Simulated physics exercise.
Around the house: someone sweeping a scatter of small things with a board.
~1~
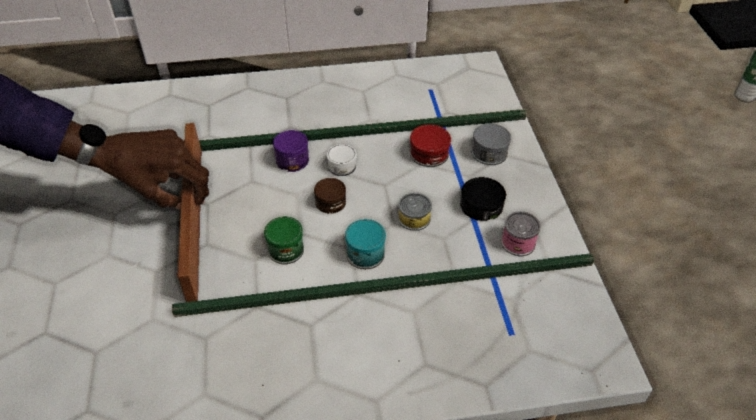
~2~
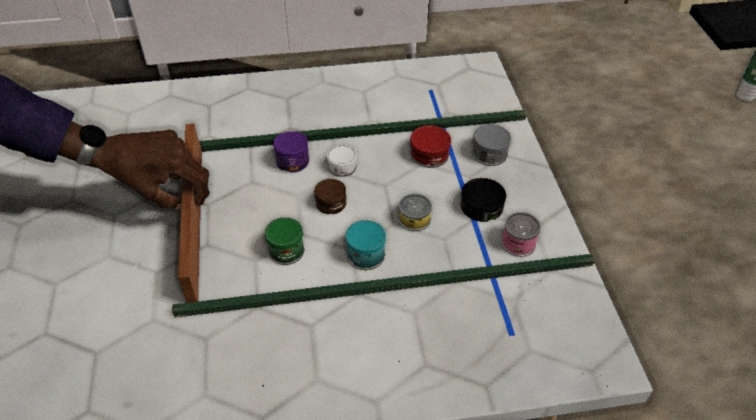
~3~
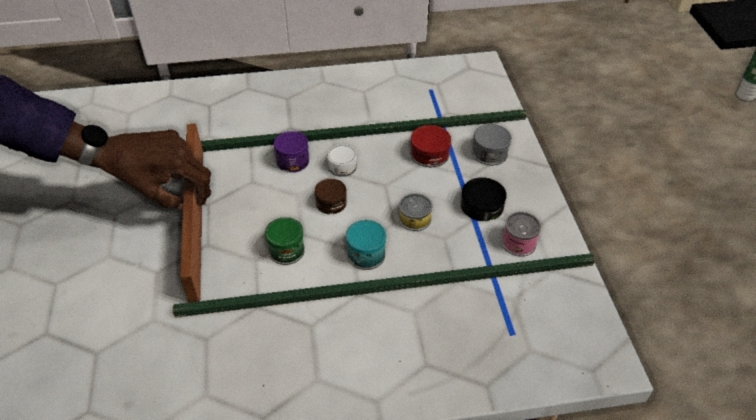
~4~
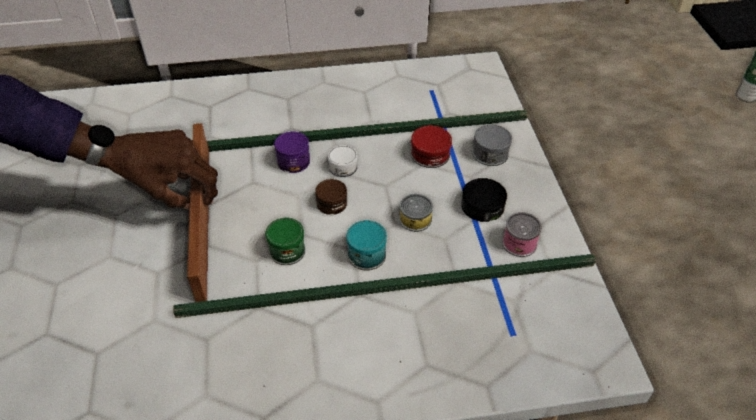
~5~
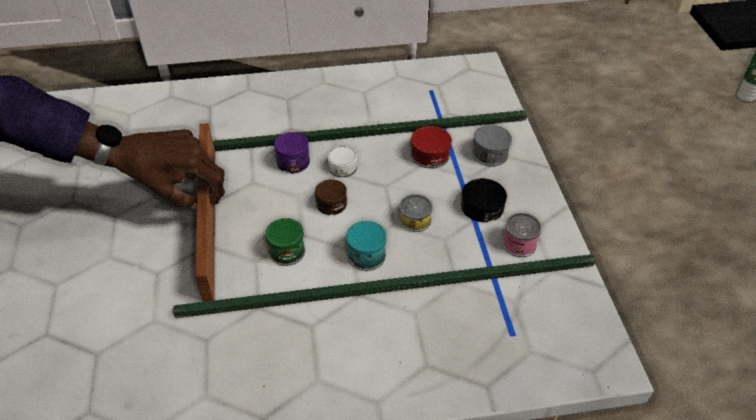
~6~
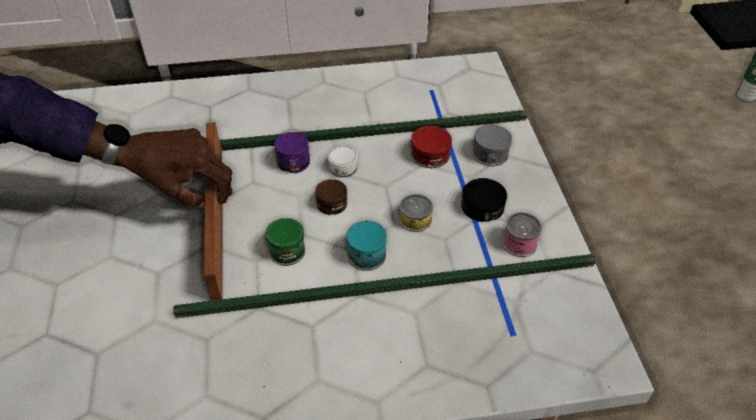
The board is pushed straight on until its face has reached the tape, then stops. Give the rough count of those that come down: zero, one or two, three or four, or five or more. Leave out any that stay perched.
Outcome: The number that fall off is zero.
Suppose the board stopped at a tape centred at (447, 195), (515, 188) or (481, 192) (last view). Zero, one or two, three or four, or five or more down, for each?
Taking them in turn, zero; three to four; just one or two.
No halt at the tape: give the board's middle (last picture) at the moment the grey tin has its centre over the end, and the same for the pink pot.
At (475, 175) for the grey tin; at (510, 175) for the pink pot.
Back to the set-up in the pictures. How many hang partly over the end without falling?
1 of them.
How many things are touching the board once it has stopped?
That makes 6.
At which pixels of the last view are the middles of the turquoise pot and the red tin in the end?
Near (507, 244) and (498, 141).
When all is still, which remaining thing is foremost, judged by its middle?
The grey tin.
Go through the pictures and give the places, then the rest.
In the first frame, grey tin (491, 145); pink pot (521, 234); black tub (483, 199); board (191, 207); tape (465, 192).
In the second frame, pink pot (521, 235); purple tub (292, 152).
In the third frame, black tub (483, 199); white pot (342, 161).
In the fourth frame, grey tin (492, 145); brown tub (332, 197).
In the fifth frame, pink pot (521, 235); turquoise pot (366, 246).
In the sixth frame, grey tin (492, 145); pink pot (522, 235); black tub (484, 200); board (214, 206); tape (466, 193).
Soon after, none off yet; grey tin at rest near (492, 145); pink pot at rest near (522, 235); black tub at rest near (484, 200).
At rest, the number that fall off is zero.
